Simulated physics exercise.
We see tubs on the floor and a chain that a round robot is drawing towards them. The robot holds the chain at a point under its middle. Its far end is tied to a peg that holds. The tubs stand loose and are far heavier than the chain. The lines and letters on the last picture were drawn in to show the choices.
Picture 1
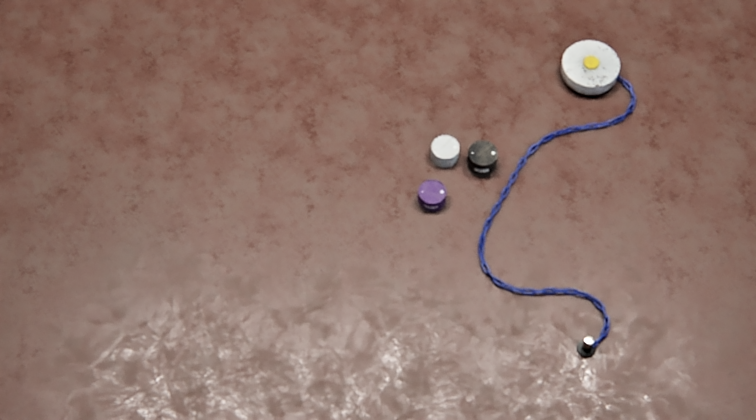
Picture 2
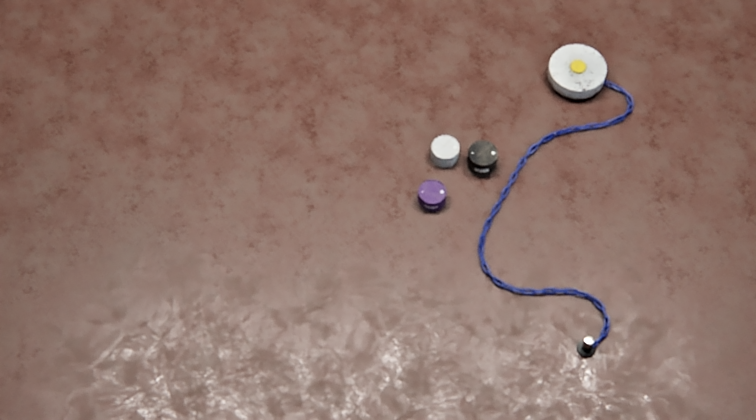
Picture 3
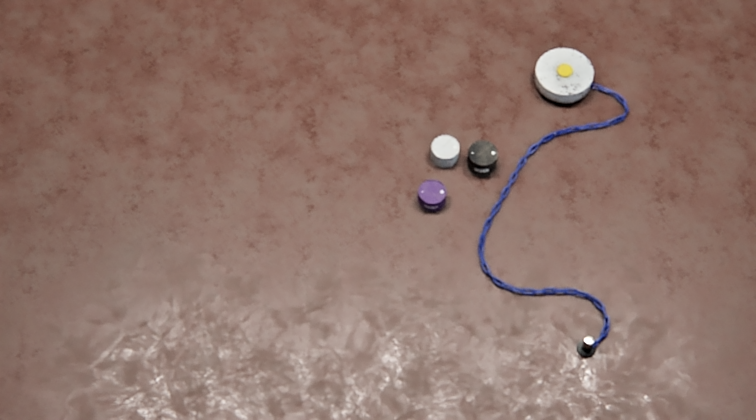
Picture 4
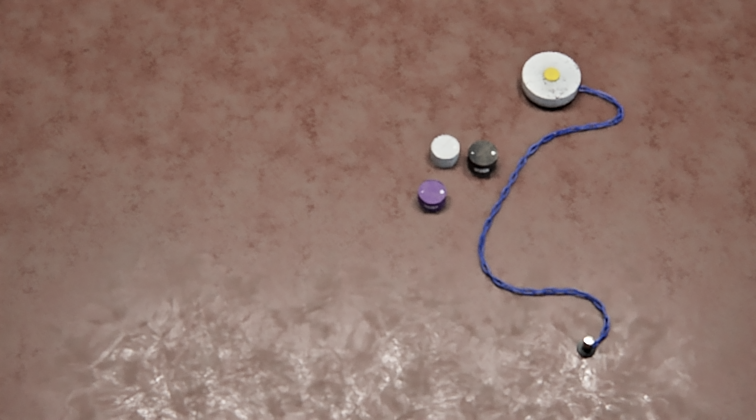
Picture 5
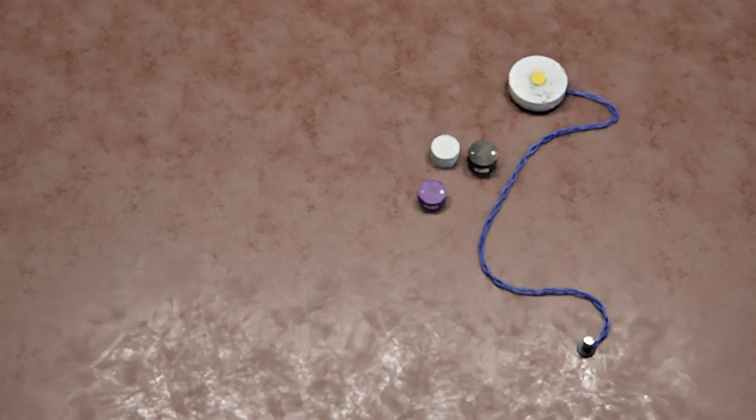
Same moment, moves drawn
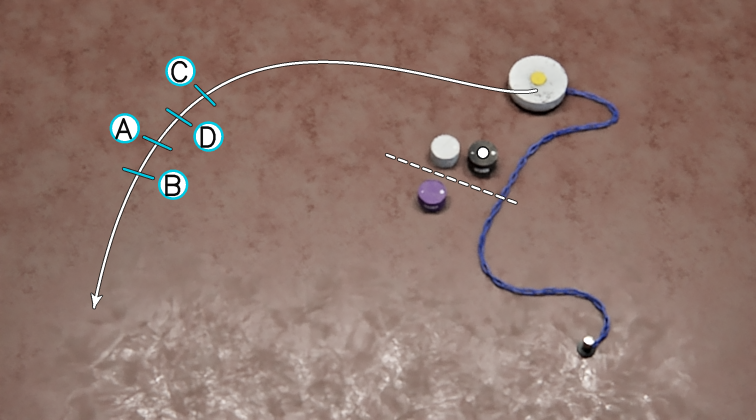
On a mottled reddish-brown floor, a round white robot slides slowly left, drawing one end of a blue chain near three small tubs.
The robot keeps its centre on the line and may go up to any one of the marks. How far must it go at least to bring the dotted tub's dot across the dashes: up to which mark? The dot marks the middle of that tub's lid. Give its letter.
It must go as far as A.
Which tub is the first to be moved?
The black tub.
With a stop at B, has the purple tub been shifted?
By then, yes.
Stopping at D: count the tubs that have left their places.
By then, two.
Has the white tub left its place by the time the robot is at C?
No.
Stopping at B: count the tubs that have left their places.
By then, three.
On the copy, A at (157, 143); B at (139, 174); C at (205, 95); D at (179, 117); the dashed line at (451, 179); the route from (536, 90) via (239, 77) to (94, 307); the white dot at (483, 153).
On A. First, robot (395, 63); black tub (482, 159).
Then, robot (252, 66); black tub (482, 159).
Finally, robot (156, 137); black tub (445, 191); white tub (419, 180); purple tub (420, 205); the dot on the black tub is over the dashed line.
By contrast, B does it too, but is farther than needed; C leaves the dotted tub short, at (468, 169); D leaves the dotted tub short, at (454, 179).
